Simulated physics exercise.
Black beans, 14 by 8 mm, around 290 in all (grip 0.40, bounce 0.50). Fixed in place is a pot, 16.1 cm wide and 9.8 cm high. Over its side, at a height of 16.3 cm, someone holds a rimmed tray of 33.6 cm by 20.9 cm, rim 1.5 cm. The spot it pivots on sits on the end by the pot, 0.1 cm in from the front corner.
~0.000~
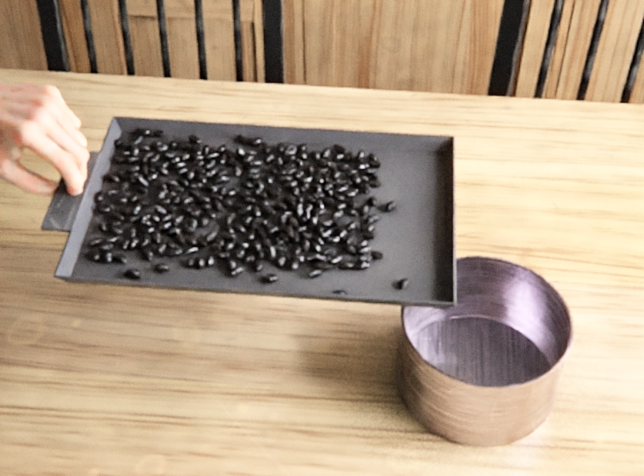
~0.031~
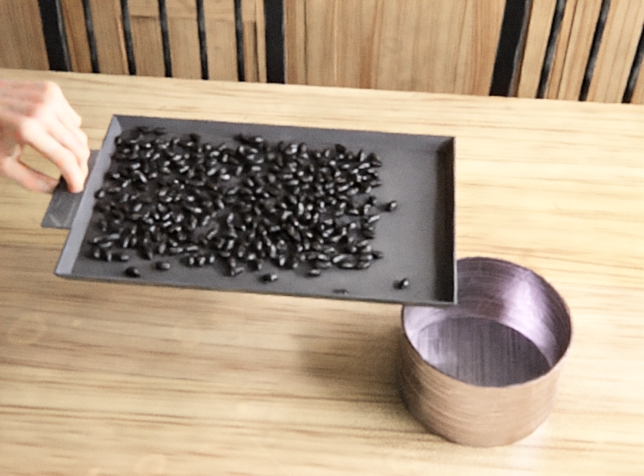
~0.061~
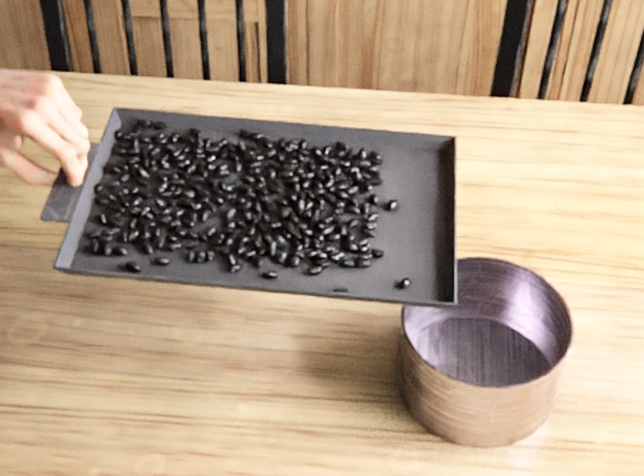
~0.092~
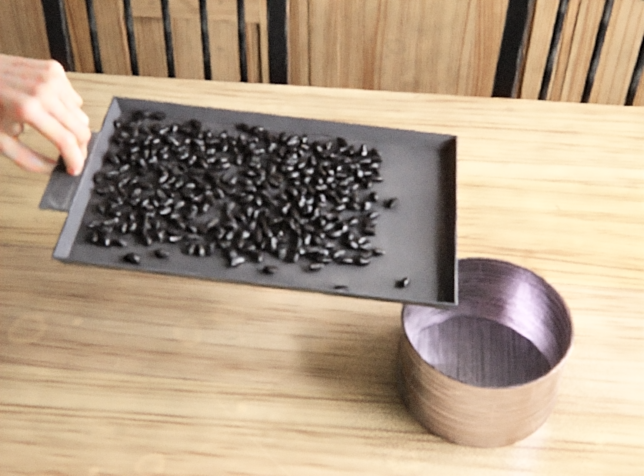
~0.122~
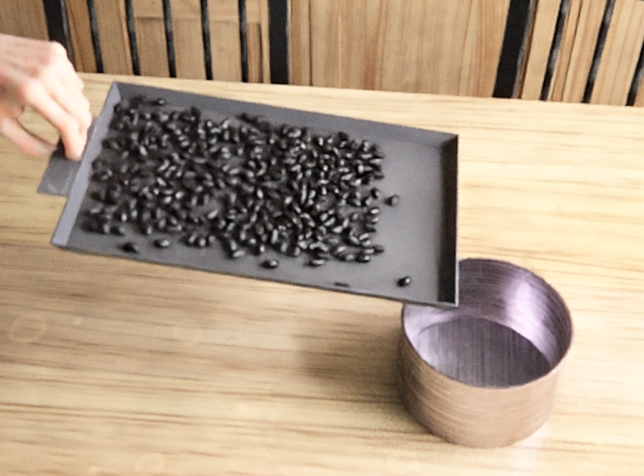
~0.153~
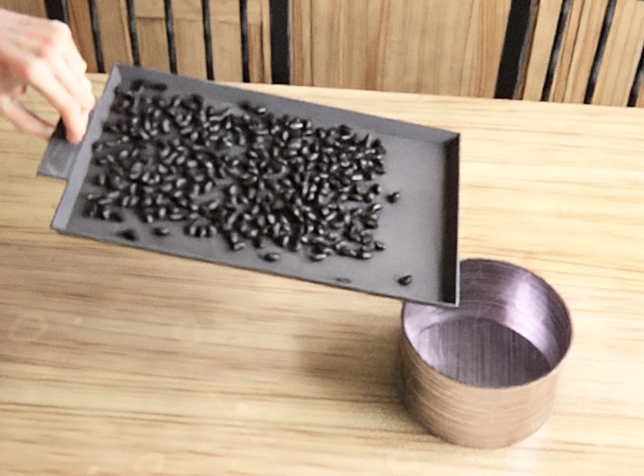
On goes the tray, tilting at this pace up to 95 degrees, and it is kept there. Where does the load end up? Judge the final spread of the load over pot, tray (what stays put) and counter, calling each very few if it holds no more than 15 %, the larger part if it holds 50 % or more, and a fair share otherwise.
Final spread - pot: The larger part, tray: Very few, counter: A fair share.
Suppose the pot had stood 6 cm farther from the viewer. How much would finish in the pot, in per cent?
It would come to roughly 30 percent.
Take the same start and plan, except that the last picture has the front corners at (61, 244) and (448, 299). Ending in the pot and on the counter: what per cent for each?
Final per cent - pot 5, counter 95.
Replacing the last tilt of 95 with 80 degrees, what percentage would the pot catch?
Around 55 in a hundred.
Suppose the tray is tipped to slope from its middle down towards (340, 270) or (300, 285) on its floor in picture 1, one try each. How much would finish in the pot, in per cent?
I'd put it at about 10 per cent for the first tilt and about 0 per cent for the second.
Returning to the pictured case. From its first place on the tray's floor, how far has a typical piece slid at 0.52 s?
7 cm.
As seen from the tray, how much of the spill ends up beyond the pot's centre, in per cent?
Share: Around 100 %.
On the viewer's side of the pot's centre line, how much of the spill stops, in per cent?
Roughly 70 percent of the spill.
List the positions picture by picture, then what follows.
Tray tilt 0 degrees, front corners at (65, 270) and (446, 296); middle of the pieces at (240, 206); pot at (487, 318), in the first frame.
Tray tilt 0 degrees, front corners at (65, 268) and (446, 296); middle of the pieces at (240, 205), in the second frame.
Tray tilt 2 degrees, front corners at (64, 262) and (447, 297); middle of the pieces at (240, 201), in the third frame.
Tray tilt 4 degrees, front corners at (63, 252) and (447, 297), lowest corner right front; middle of the pieces at (241, 195), in the fourth frame.
Tray tilt 7 degrees, front corners at (62, 238) and (448, 297), lowest corner right front; middle of the pieces at (251, 180), in the fifth frame.
Tray tilt 10 degrees, front corners at (62, 223) and (449, 298), lowest corner right front; middle of the pieces at (252, 171); pot at (487, 319). Its pace works out near 110 degrees a second, in the sixth frame.
Then, at 0.52 s, tilt 51 degrees; the tray holds 100 %, the pot 0 %.
Then, at 0.77 s, tilt 79 degrees; the tray holds 10 %, the pot 30 %.
Then, at 1.13 s, tilt 95 degrees; the tray holds 0 %, the pot 60 %.
In the end, at 2.2 s, pot 60 %, tray 0 %, counter 40 %.
